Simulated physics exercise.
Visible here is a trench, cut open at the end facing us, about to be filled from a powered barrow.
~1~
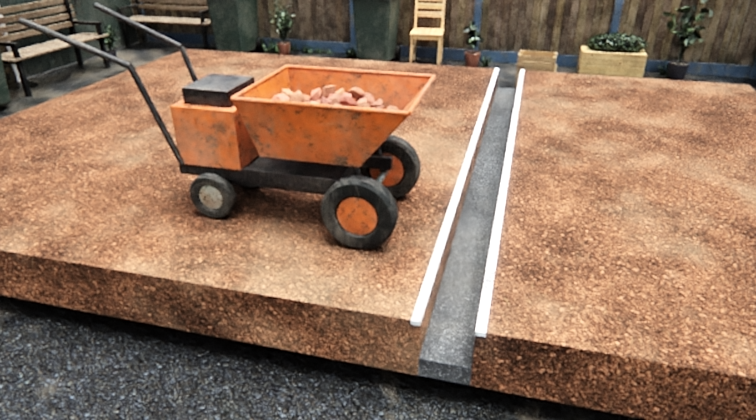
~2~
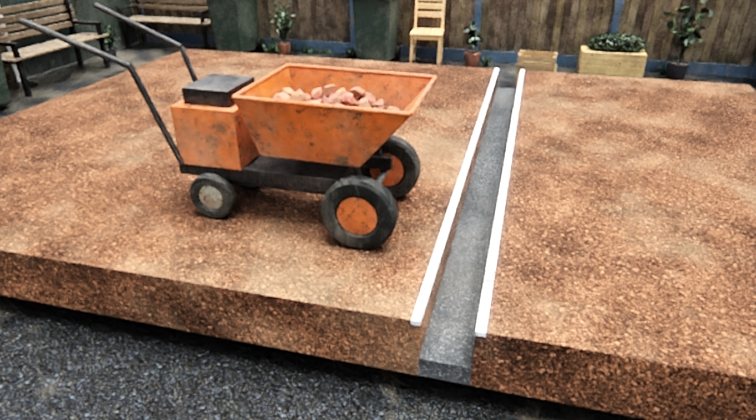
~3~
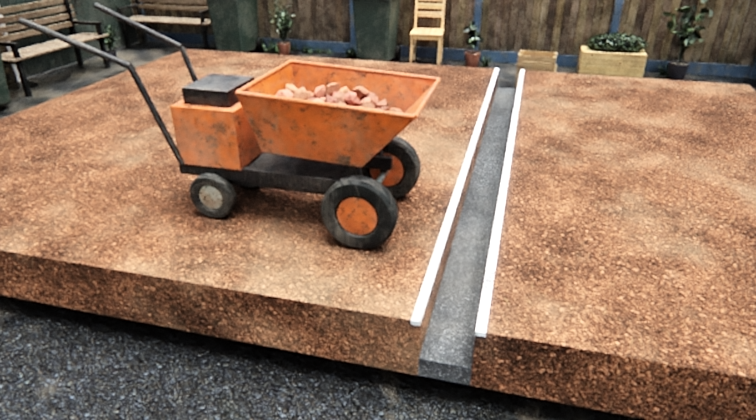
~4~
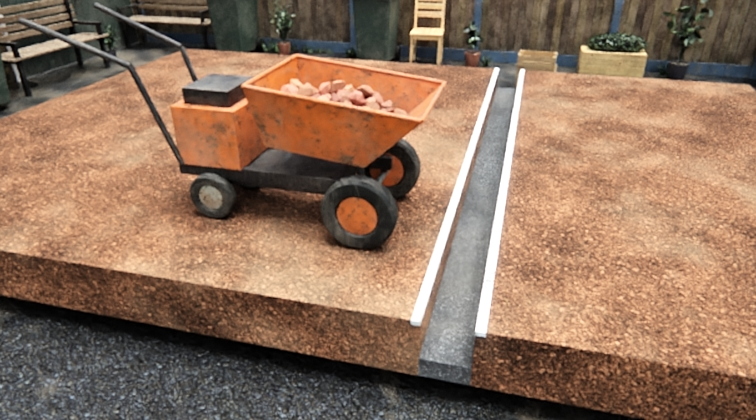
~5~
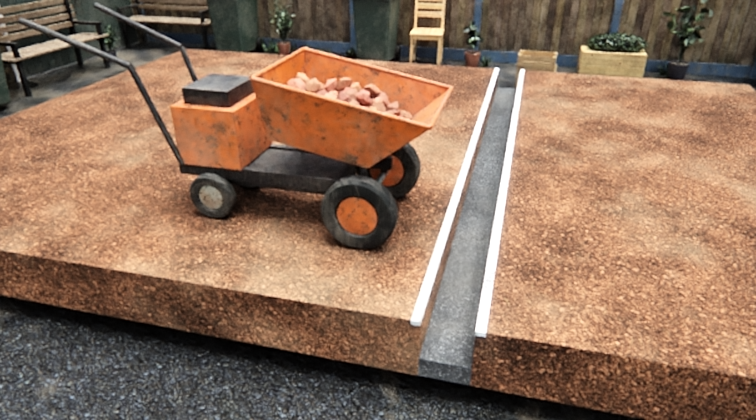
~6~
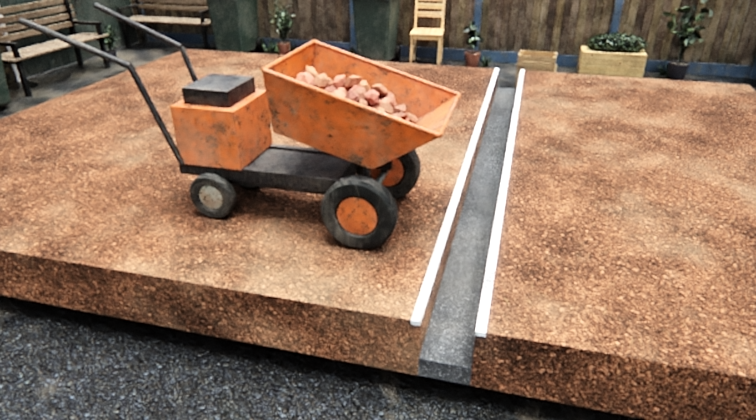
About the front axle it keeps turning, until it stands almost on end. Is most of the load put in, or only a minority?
Trench misses most.
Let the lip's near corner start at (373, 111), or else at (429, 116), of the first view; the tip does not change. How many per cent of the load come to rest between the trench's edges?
70 % and 0 %.
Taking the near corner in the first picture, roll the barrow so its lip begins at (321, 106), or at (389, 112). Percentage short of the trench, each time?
30 % then 0 %.
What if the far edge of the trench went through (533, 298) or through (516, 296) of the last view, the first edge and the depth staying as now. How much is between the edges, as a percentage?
The first try comes out at 90 percent and the second at 80 percent.
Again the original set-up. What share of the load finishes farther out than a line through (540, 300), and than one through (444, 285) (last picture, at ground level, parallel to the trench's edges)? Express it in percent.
Estimate, first then second: 10 %, 70 %.
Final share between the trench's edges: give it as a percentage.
That share is close to 15 %.
Just after the last frame, skip tipped steeply; every one in the skip.
A moment on, skip tipped right over; almost all in the skip; just a few in or heaped over the trench; about a tenth beyond it.
Further on, skip tipped right over; roughly a third in the skip; about a tenth in or heaped over the trench; roughly half beyond it.
When it is over, skip tipped right over; roughly a third in the skip; about a tenth in or heaped over the trench; roughly half beyond it.
